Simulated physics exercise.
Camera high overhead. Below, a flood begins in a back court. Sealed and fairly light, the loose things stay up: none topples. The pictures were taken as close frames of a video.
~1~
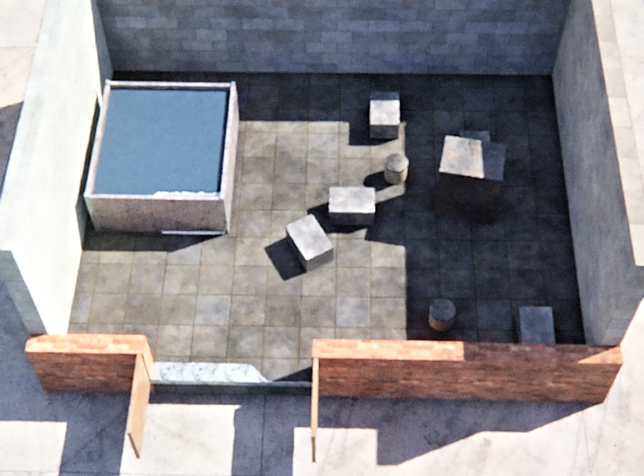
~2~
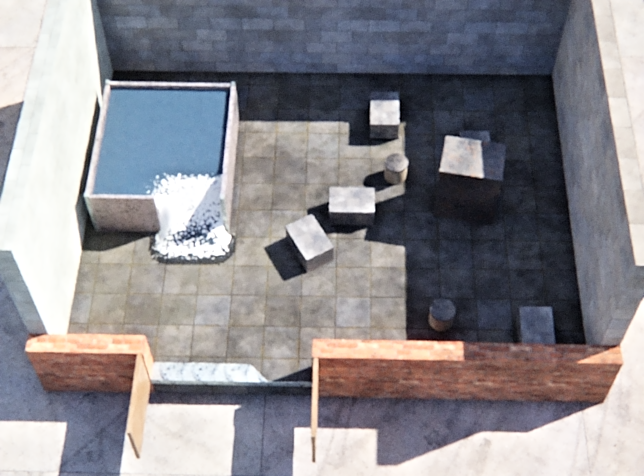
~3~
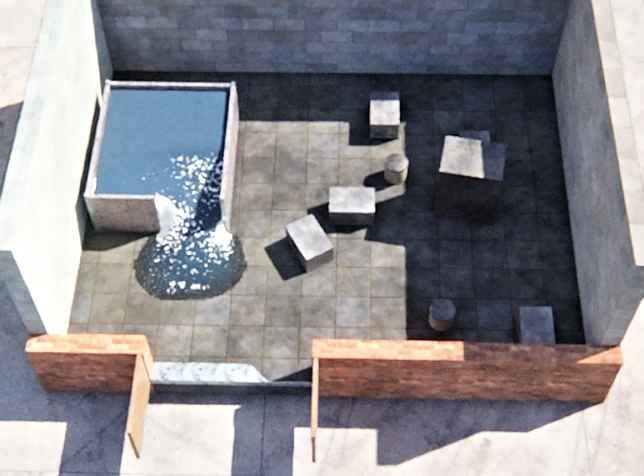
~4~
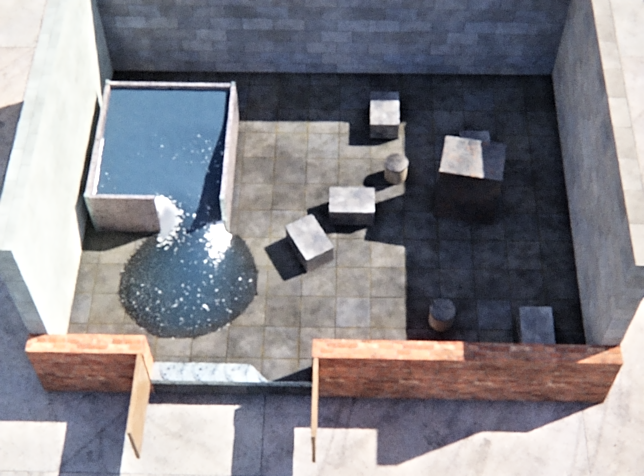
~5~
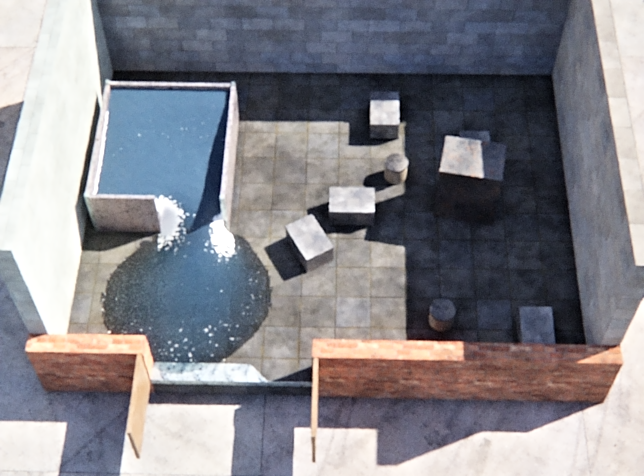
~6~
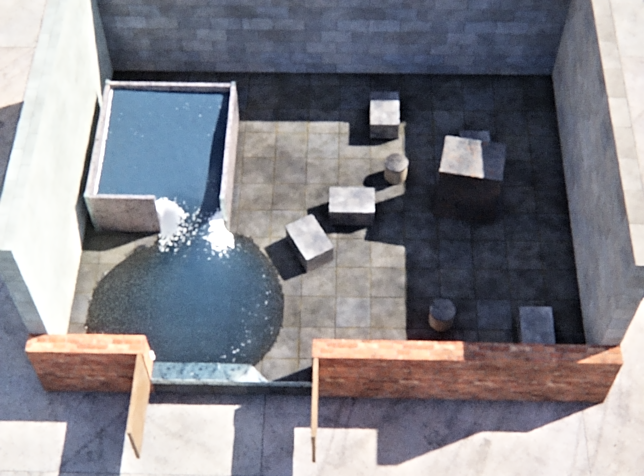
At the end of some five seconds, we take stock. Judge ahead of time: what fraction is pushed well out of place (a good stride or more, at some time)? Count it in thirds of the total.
It does not reach a third.
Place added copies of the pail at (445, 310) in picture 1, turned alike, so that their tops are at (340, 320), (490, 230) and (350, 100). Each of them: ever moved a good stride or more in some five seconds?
Okay, in order the twins go a long way, nowhere much, nowhere much.
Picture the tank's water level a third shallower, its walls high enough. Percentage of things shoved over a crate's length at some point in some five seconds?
I'd say close to 0 per cent of the things.
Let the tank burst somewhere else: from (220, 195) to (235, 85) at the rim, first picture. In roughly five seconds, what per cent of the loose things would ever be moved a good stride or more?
Roughly 90 in a hundred.
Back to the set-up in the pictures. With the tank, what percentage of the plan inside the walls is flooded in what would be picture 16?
Roughly 35 per cent.
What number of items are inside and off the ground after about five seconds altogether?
The answer is 1.
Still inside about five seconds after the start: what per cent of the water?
That comes to roughly 56 parts in a hundred.
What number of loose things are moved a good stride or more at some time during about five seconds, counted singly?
It comes to 1.
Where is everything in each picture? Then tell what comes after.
The first frame shows a pail at (443, 309) rests on the ground; a crate at (352, 200), on the bottom; 0 of 7 have shifted.
The second frame shows a pail at (443, 309), on the bottom; a crate at (352, 200) rests on the ground; 0 of 7 have shifted.
The third frame shows a pail at (443, 309), on the bottom; a crate at (352, 200), on the bottom; 0 of 7 have shifted.
The fourth frame shows a pail at (443, 309) rests on the ground; a crate at (352, 200), on the bottom; 0 of 7 have shifted.
The fifth frame shows a pail at (443, 309), on the bottom; a crate at (352, 200) rests on the ground; 0 of 7 have shifted.
The sixth frame shows a pail at (443, 309), on the bottom; a crate at (352, 200) rests on the ground; 0 of 7 have shifted.
A moment on, 0 of 7 are well off their spots; 0 afloat.
Next, 0 of 7 are well off their spots; 0 afloat.
Later, 0 of 7 are well off their spots; 0 afloat.
In the end, 1 of 7 are well off their spots, and 1 have been at some point; 1 afloat.
